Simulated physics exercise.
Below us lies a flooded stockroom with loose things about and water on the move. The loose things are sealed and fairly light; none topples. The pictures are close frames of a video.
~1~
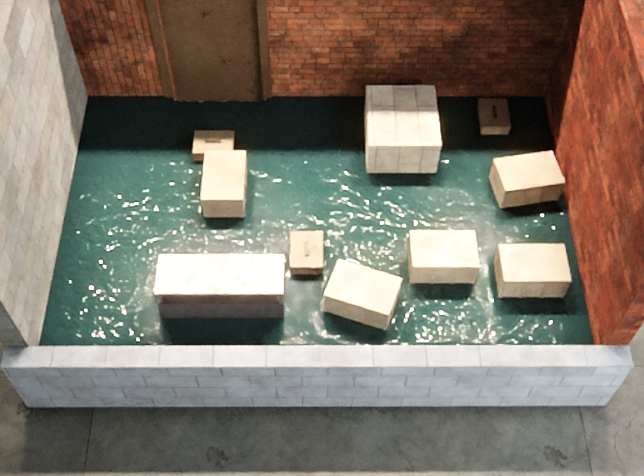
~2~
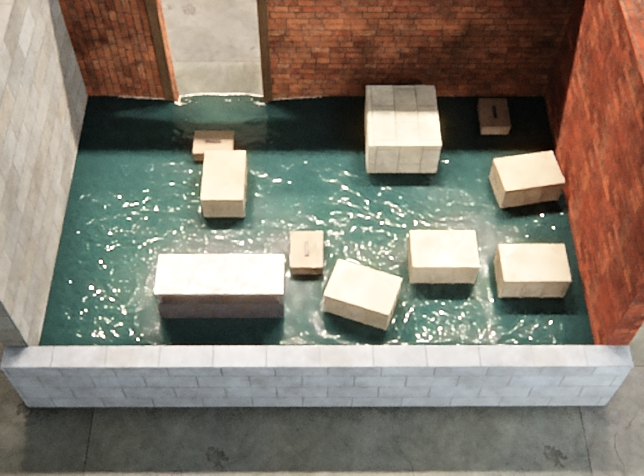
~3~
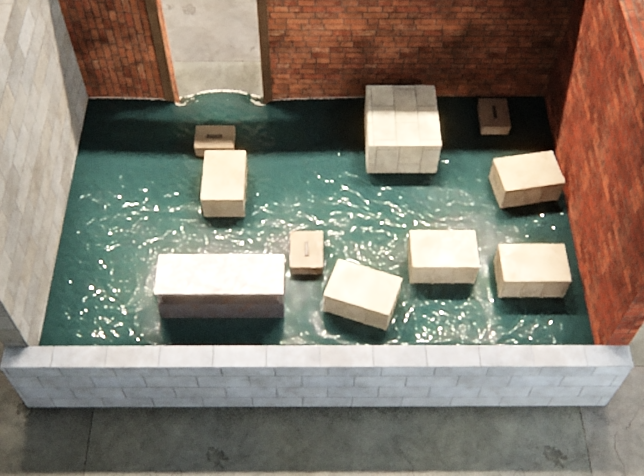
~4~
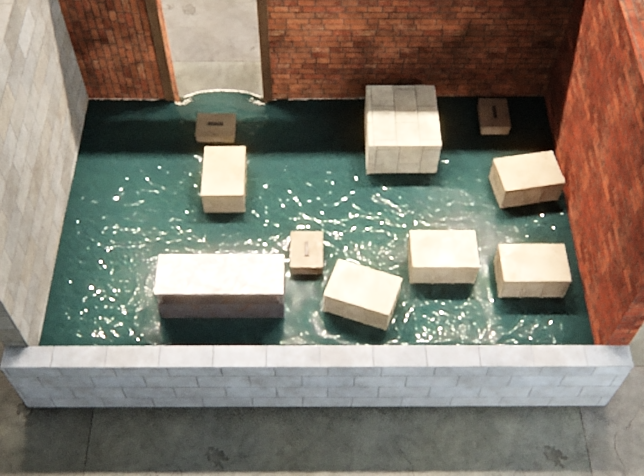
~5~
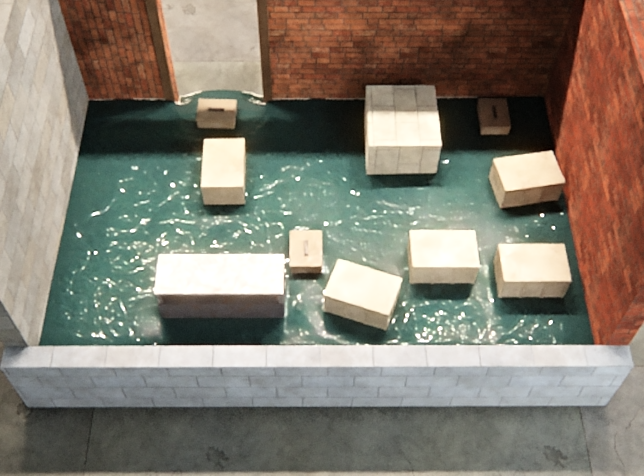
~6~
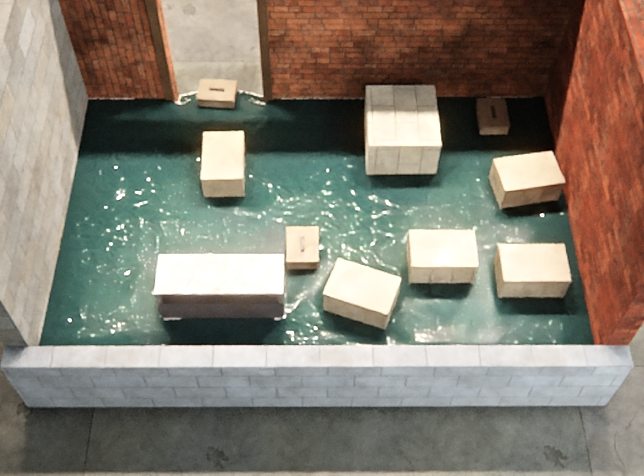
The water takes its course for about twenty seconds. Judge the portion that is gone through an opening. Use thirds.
That comes to between one and two thirds.
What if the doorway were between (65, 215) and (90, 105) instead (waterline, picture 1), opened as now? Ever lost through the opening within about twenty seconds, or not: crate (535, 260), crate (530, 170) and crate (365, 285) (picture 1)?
In that order: Kept in, left behind, carried outside.
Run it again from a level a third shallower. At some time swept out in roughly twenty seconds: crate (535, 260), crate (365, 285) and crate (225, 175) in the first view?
In that order: Stays, kept in, gone.
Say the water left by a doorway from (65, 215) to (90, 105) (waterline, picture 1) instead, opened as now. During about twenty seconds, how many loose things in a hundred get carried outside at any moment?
Near 60 in a hundred.
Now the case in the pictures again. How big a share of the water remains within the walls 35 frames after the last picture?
I make it 52 per cent.
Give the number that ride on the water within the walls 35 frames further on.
That makes 5.
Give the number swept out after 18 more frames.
I count 2.
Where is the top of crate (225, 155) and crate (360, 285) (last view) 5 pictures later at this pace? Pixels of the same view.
Close to (209, 106) and (338, 270).
A moment on, 1 of 8 are out; 7 afloat.
Next, 2 of 8 are out; 6 afloat.
Later, 3 of 8 are out; 5 afloat.
In the end, 3 of 8 are out; 5 afloat.
